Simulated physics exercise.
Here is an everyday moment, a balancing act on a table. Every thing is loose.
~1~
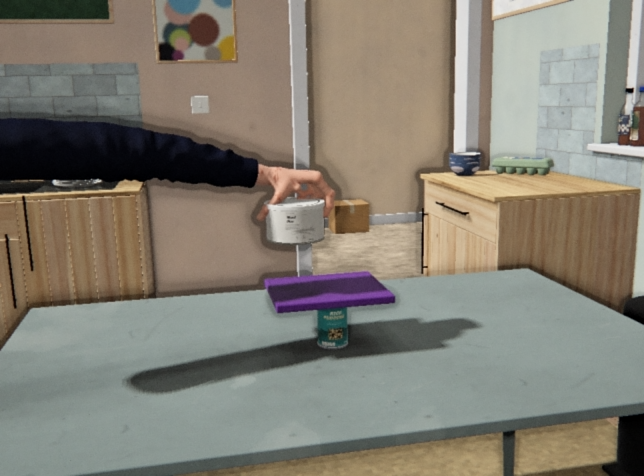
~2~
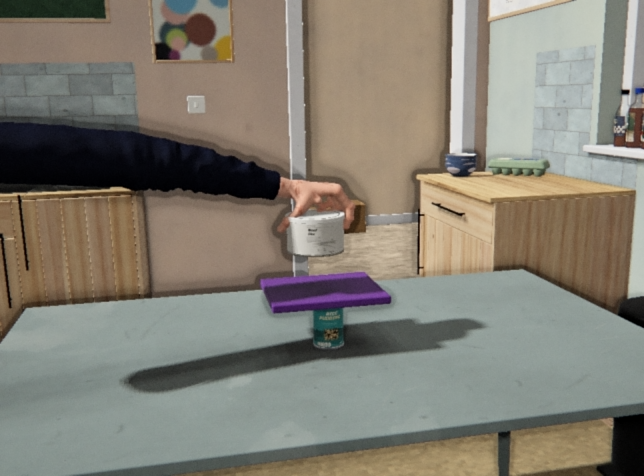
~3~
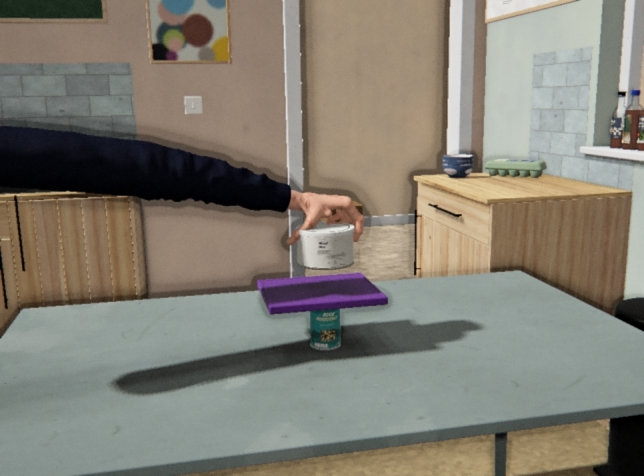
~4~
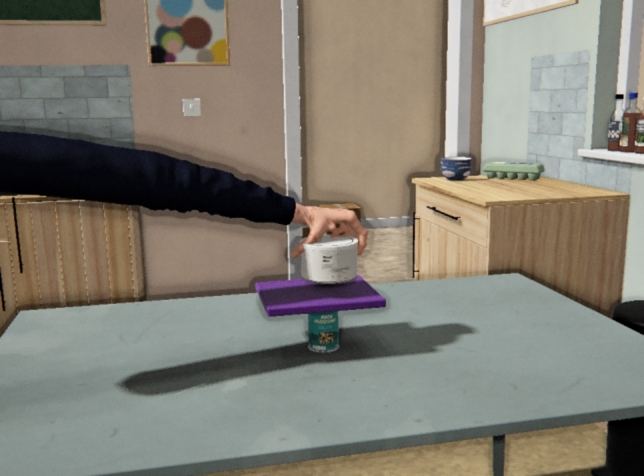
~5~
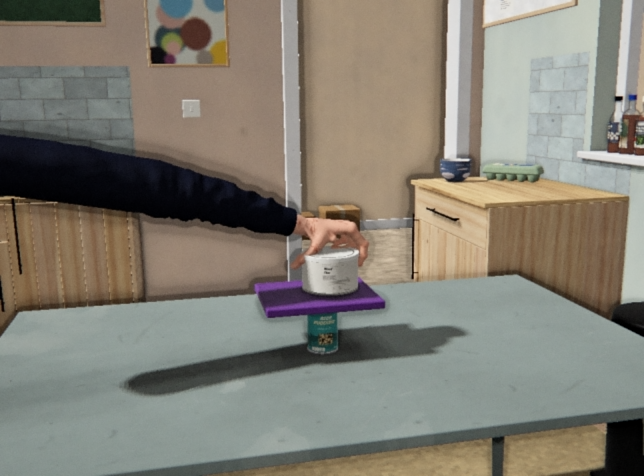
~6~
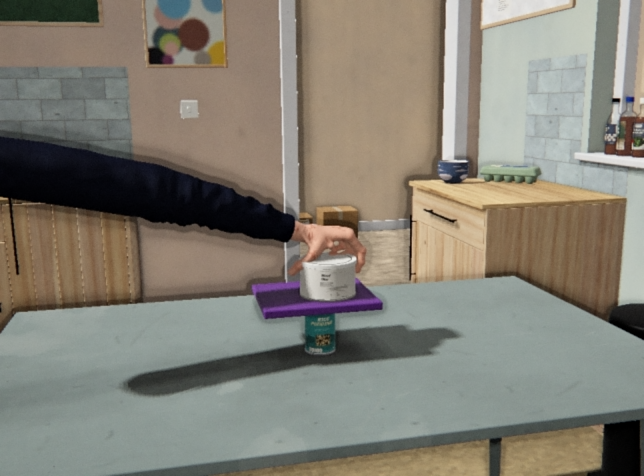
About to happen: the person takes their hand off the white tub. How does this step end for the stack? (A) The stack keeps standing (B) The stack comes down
Option A: The stack keeps standing.
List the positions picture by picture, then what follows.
The first picture shows coming down; white tub (295, 220); turquoise tin (332, 319).
The second picture shows coming down; white tub (315, 232); turquoise tin (328, 320).
The third picture shows coming down; white tub (325, 245); turquoise tin (325, 321).
The fourth picture shows coming down; white tub (329, 258); turquoise tin (323, 323).
The fifth picture shows coming down; white tub (330, 270); turquoise tin (322, 324).
The sixth picture shows set down, still held; white tub (328, 276); turquoise tin (320, 325).
Then, 0.20 s after the last picture, nothing has stirred.
Then, 0.50 s after the last picture, white tub resting near (328, 277).
At rest, all 3 in place. Seen from the same camera at the end, white tub near (328, 277). The stack holds.
